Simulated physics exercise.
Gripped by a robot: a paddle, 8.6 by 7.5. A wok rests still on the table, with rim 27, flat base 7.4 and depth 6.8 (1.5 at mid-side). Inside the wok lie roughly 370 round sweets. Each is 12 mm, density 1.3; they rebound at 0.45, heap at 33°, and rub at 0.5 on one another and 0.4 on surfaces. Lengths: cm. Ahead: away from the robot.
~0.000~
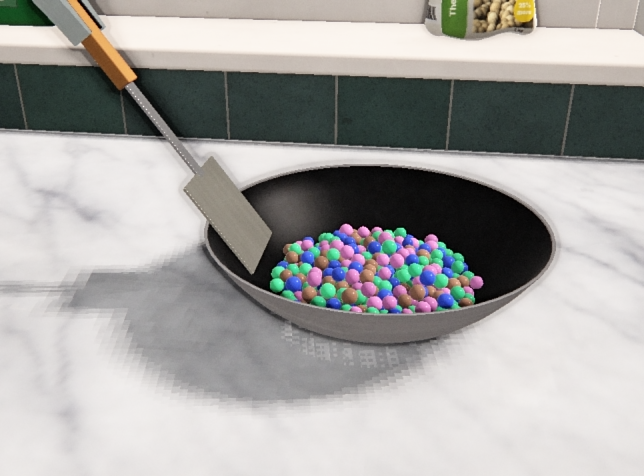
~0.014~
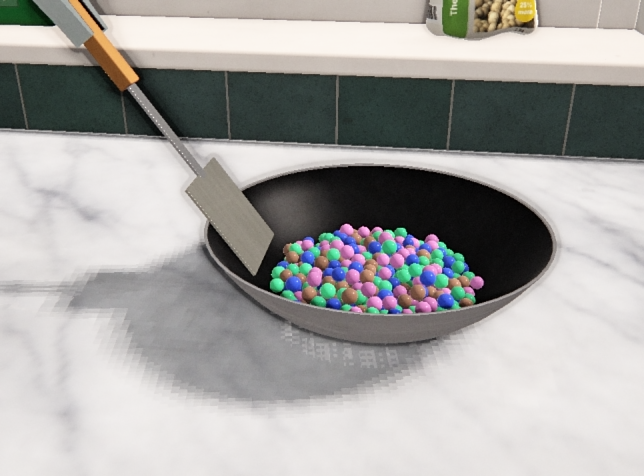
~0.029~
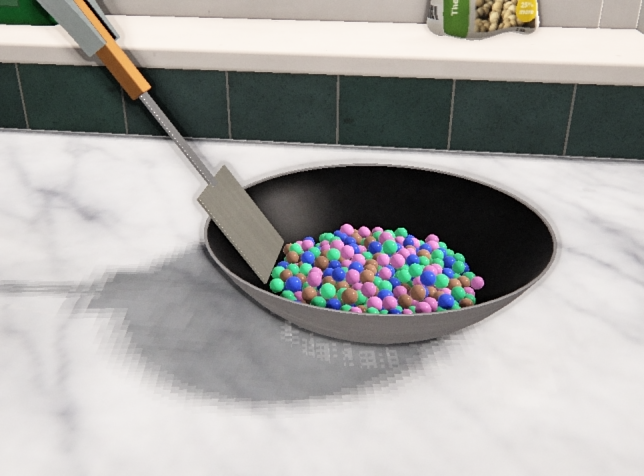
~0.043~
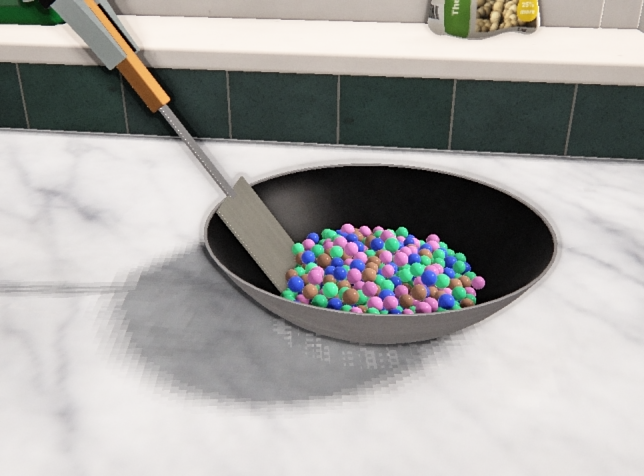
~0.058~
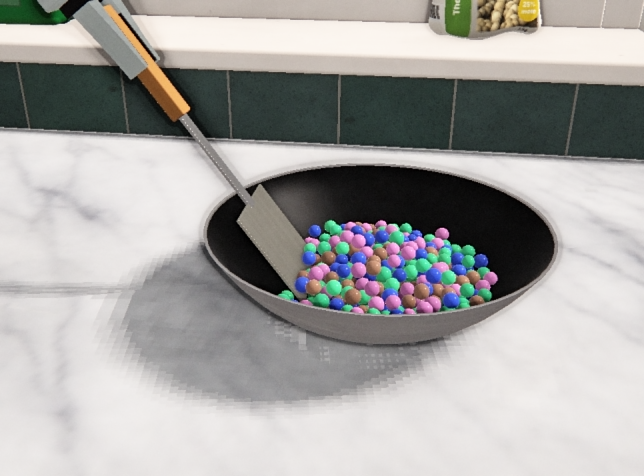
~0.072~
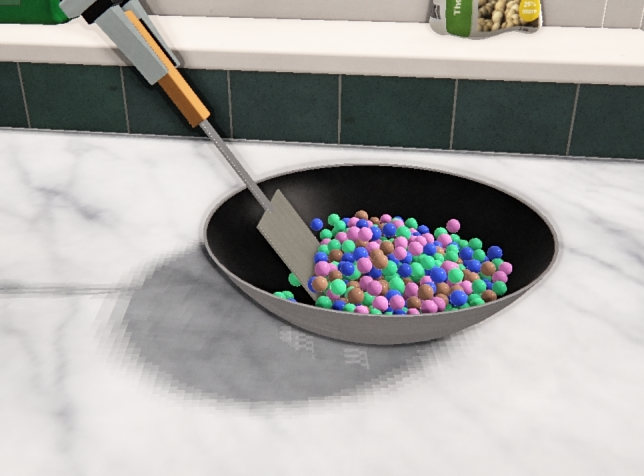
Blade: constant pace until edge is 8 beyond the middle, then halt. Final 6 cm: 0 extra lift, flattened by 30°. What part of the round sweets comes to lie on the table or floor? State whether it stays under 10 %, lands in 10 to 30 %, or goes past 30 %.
It lands in 10 to 30 %.
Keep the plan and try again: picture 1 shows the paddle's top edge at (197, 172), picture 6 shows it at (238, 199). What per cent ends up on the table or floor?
10 %.
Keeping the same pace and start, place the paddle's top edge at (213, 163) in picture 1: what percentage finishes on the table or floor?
Roughly 20 percent ends on the table or floor.
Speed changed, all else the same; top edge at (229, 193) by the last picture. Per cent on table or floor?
My guess is around 5 percent.
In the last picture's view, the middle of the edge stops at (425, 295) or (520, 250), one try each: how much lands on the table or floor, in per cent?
Roughly 0 and 50 per cent.
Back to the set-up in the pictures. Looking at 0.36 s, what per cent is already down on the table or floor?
About 10 per cent.
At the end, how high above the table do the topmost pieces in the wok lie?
Peak at rest, approximately 7.5 centimetres.
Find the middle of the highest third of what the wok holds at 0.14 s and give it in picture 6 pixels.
About pixel (476, 252).
After 0.11 s, sloping 54°, highest piece 6 above the table; 369 in the wok.
After 0.14 s, sloping 45°, highest piece 7 above the table; 369 in the wok.
After 0.36 s, sloping 24°, highest piece 8 above the table; 315 in the wok, 42 on the table or floor, 12 on the blade or in flight.
After 1.41 s, sloping 24°, highest piece 7 above the table; 314 in the wok, 55 on the table or floor.
At rest, 314 in the wok, 55 on the table or floor. That is 15 % on the table or floor.
